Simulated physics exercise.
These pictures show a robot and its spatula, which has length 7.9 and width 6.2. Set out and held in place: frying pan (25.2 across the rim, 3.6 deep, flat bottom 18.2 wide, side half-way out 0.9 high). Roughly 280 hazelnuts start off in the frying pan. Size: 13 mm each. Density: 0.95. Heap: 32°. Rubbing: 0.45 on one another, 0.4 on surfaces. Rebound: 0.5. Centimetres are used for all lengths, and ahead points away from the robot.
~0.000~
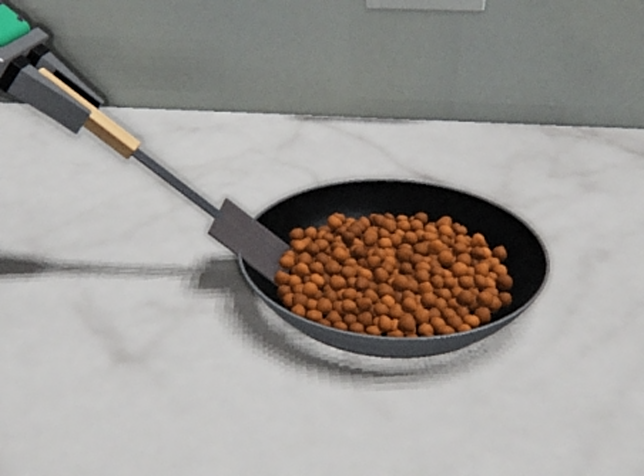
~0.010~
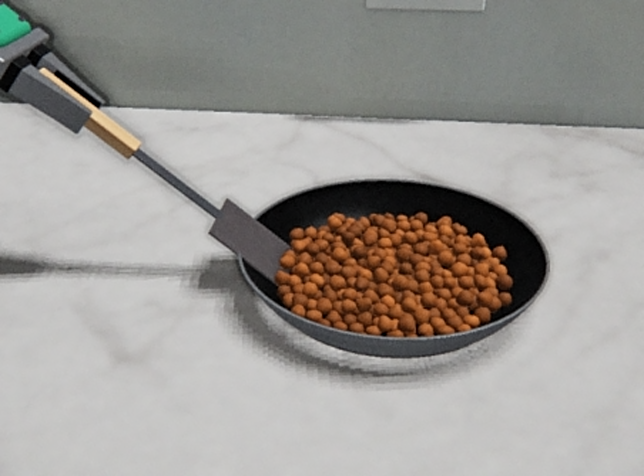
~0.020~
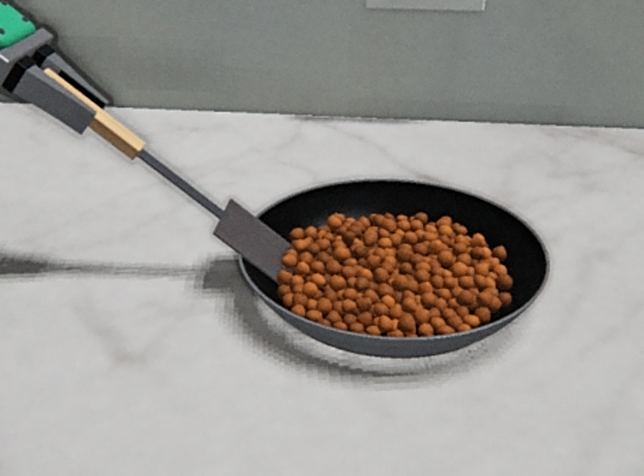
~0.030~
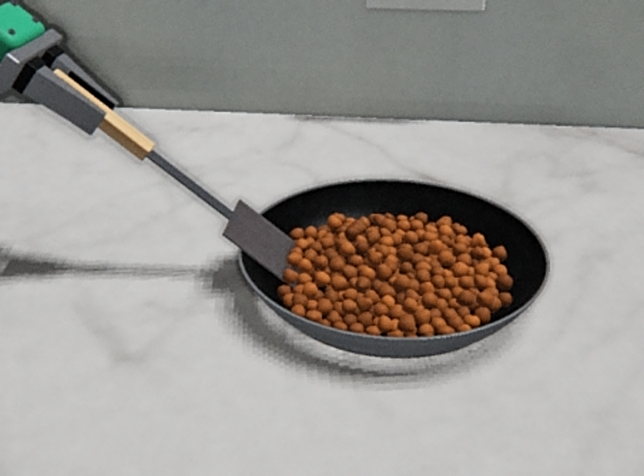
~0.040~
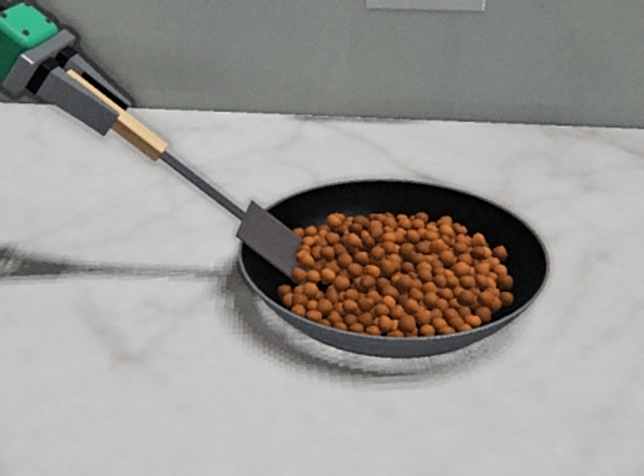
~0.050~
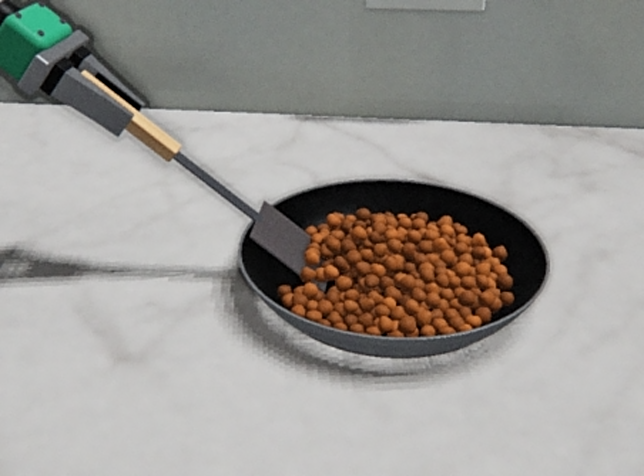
A grey spatula with a tan section on its handle, held by a green and dark grey robot arm at the upper left, slides slowly a short way right into a black frying pan. The pan sits still on a pale marbled counter before a grey wall, seen from slightly above by a still camera. Its heap of round, orange-brown nuts shifts slightly beside the blade as it pushes in.
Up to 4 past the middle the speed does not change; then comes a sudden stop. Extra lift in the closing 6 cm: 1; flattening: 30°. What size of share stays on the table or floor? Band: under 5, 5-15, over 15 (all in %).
Under 5 %.
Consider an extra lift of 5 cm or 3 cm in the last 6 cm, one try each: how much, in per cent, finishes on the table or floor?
Result, in order: Approx. 15 % and 5 %.
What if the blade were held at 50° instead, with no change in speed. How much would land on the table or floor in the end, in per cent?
Some 0 in a hundred.
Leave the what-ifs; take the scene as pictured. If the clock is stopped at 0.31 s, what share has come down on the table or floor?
Estimate: About 2 percent.
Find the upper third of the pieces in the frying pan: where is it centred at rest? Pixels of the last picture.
Centre: Roughly (486, 259).
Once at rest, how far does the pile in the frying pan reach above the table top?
Some 5.0 cm above the table.
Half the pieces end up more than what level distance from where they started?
I'd put it at close to 3 centimetres.
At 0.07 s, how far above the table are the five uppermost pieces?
I'd put them at about 5 centimetres above the table.
By 0.07 s, sloping 39°, highest piece 5 above the table; 278 in the frying pan.
By 0.10 s, sloping 29°, highest piece 6 above the table; 278 in the frying pan.
By 0.31 s, sloping 10°, highest piece 4 above the table; 274 in the frying pan, 4 on the table or floor.
By 1.36 s, sloping 10°, highest piece 4 above the table; 274 in the frying pan, 4 on the table or floor.
Final count, 274 in the frying pan, 4 on the table or floor. That is 1 % on the table or floor.
